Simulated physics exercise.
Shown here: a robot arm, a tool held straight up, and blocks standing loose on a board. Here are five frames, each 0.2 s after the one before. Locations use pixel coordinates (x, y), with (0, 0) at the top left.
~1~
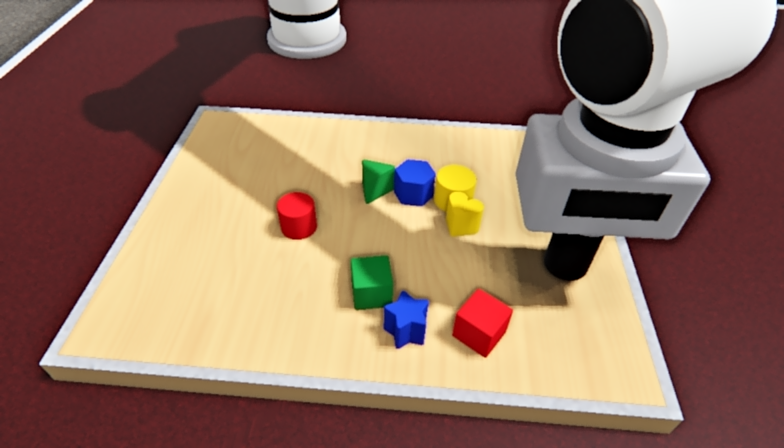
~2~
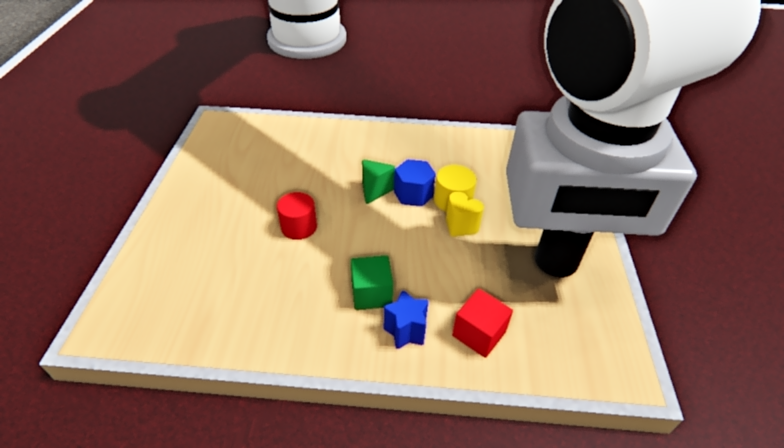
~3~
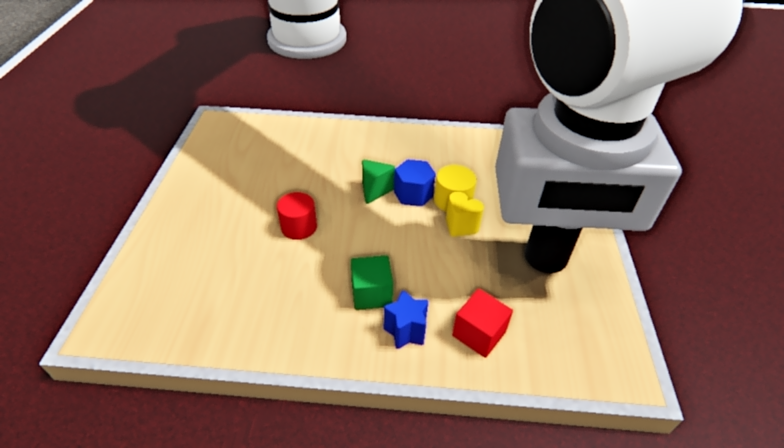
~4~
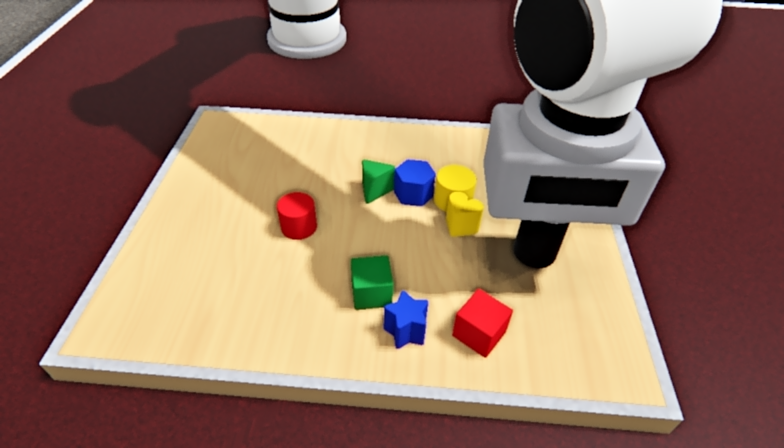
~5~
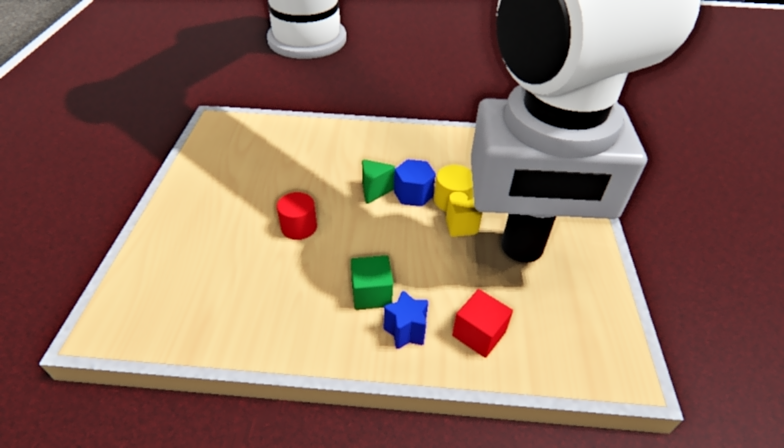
The robot arm slid its upright black tool slowly to the left and slightly away across the right side of the wooden board, while the colored blocks all stayed where they were.
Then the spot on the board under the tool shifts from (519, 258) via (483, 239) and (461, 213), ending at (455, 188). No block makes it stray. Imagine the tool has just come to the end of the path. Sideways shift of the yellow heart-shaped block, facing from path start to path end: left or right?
Left side.
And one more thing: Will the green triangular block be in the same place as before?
Yes, I think so.
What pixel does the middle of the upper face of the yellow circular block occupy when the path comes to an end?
At pixel (443, 142).
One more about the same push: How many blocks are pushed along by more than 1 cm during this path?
This push will displace two blocks.
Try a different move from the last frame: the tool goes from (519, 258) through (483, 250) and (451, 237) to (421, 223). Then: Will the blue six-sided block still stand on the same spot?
My answer is no.
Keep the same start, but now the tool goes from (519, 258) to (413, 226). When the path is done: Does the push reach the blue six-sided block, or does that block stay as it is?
The block you're asking about gets moved.
What follows on the original path. One third of the way, tool (484, 229); yellow heart-shaped block (453, 199), turned 15° anticlockwise.
Two thirds of the way, tool (462, 203); yellow circular block (452, 164); yellow heart-shaped block (430, 189), turned 80° anticlockwise.
At the end, tool (456, 178); green triangular block not moved; blue six-sided block (411, 169); yellow circular block (443, 142); yellow heart-shaped block (429, 188), turned 85° anticlockwise.
